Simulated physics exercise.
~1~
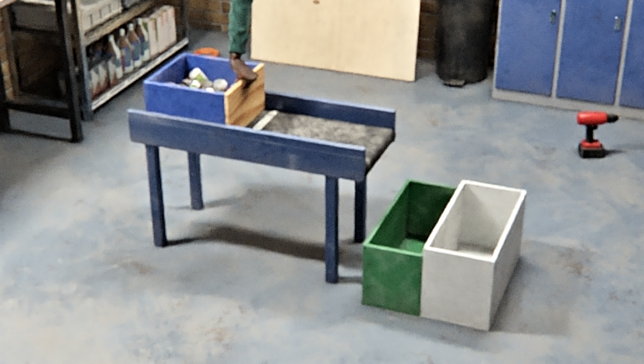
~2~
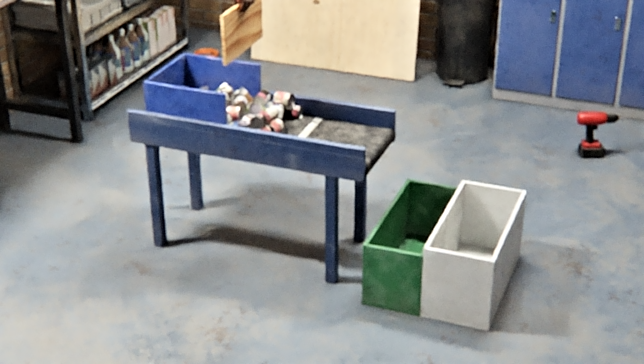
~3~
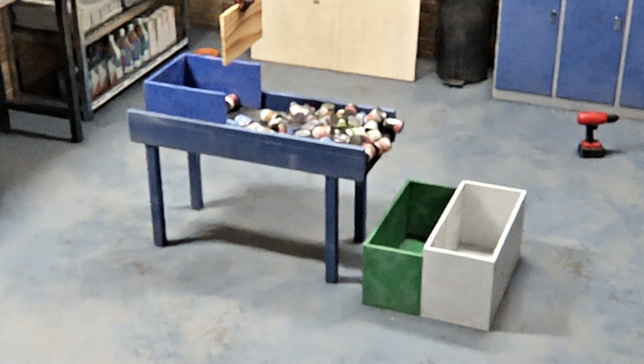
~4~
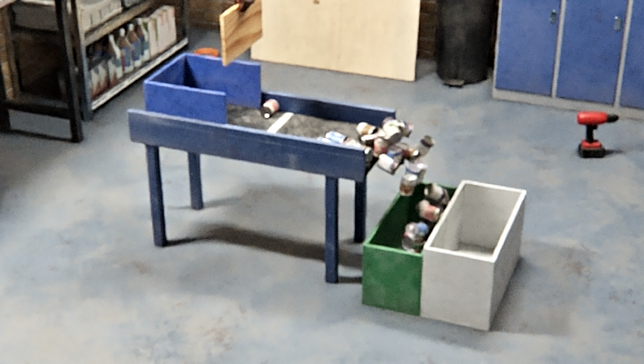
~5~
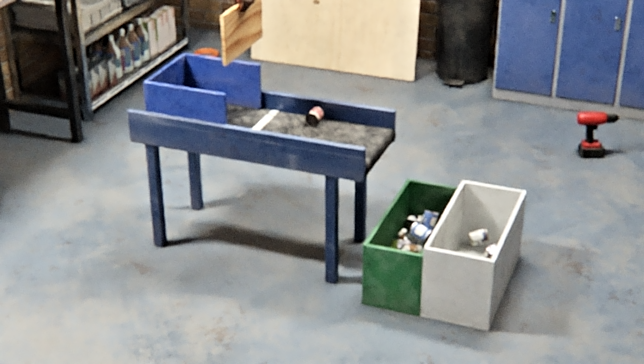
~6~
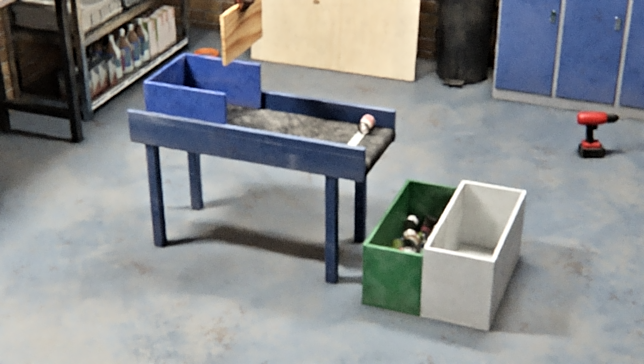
Small tins ride a belt rightward and drop, nearly all into the green tub.
